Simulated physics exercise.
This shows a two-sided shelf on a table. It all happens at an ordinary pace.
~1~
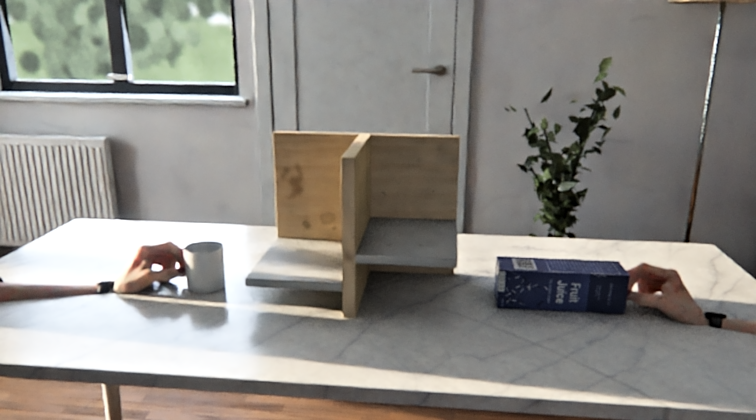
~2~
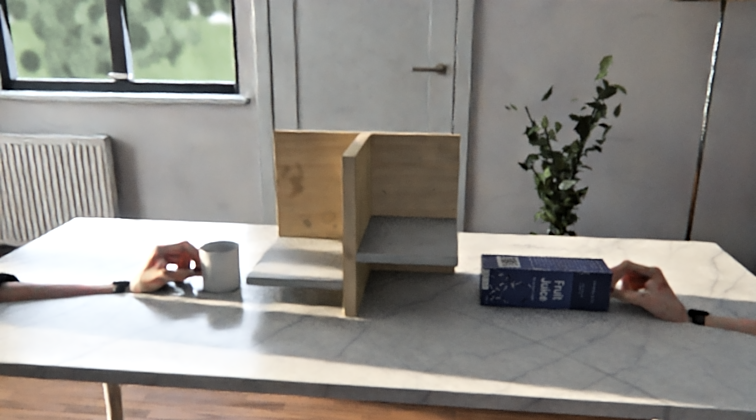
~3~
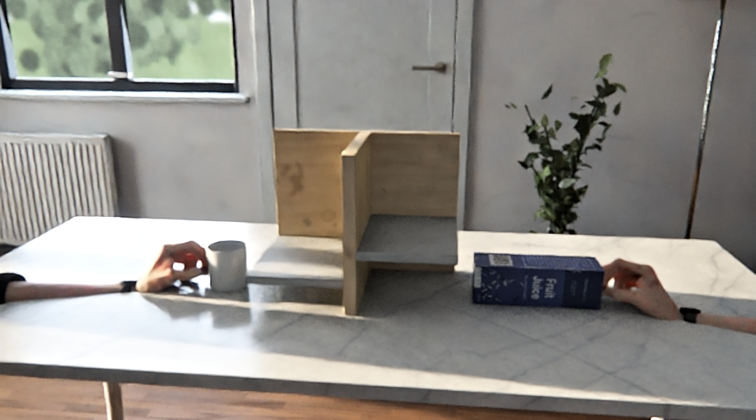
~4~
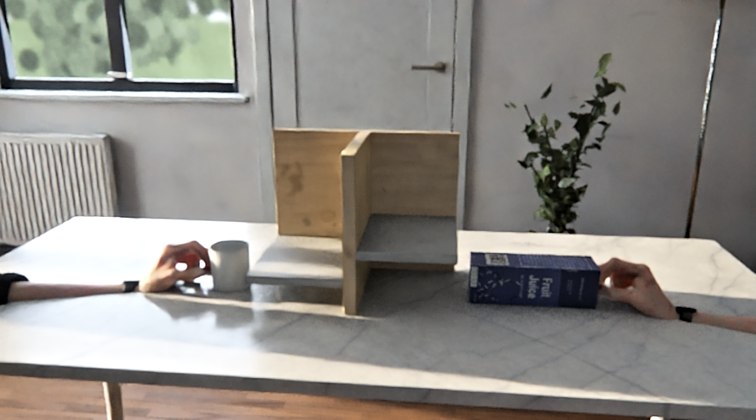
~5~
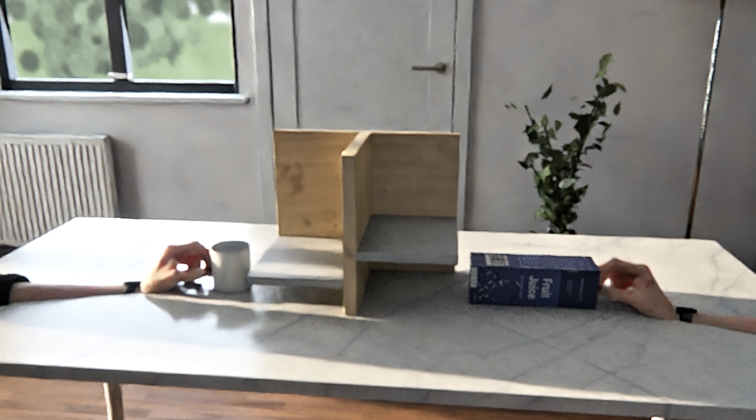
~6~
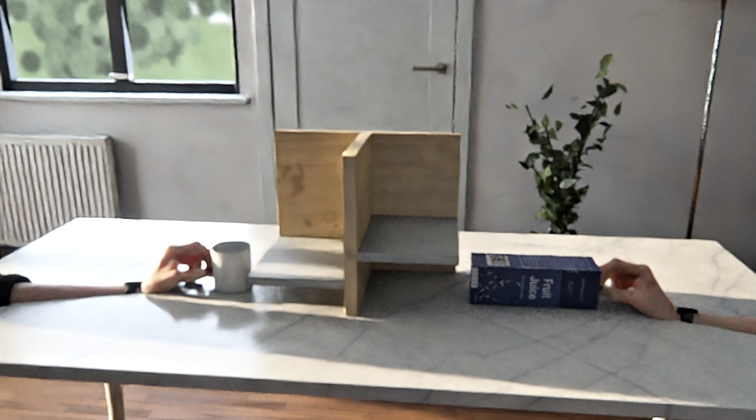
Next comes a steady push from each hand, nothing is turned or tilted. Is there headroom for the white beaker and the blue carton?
The white beaker catches on the edge and the blue carton slides in.
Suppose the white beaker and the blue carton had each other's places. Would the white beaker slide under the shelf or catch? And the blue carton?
The white beaker fits and the blue carton is too tall.
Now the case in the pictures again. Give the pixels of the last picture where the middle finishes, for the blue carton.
Around (434, 276).
Then, 0.30 s on from there, white beaker sliding up to the opening near (244, 267); blue carton sliding up to the opening near (515, 279).
Then, 0.58 s on from there, white beaker stopped at the opening near (244, 267); blue carton part of the way in near (482, 278).
Then, 0.80 s on from there, white beaker stopped at the opening near (244, 267); blue carton part of the way in near (455, 277).
In the end, the white beaker is too tall, near (244, 267); the blue carton clears the shelf, near (434, 276).
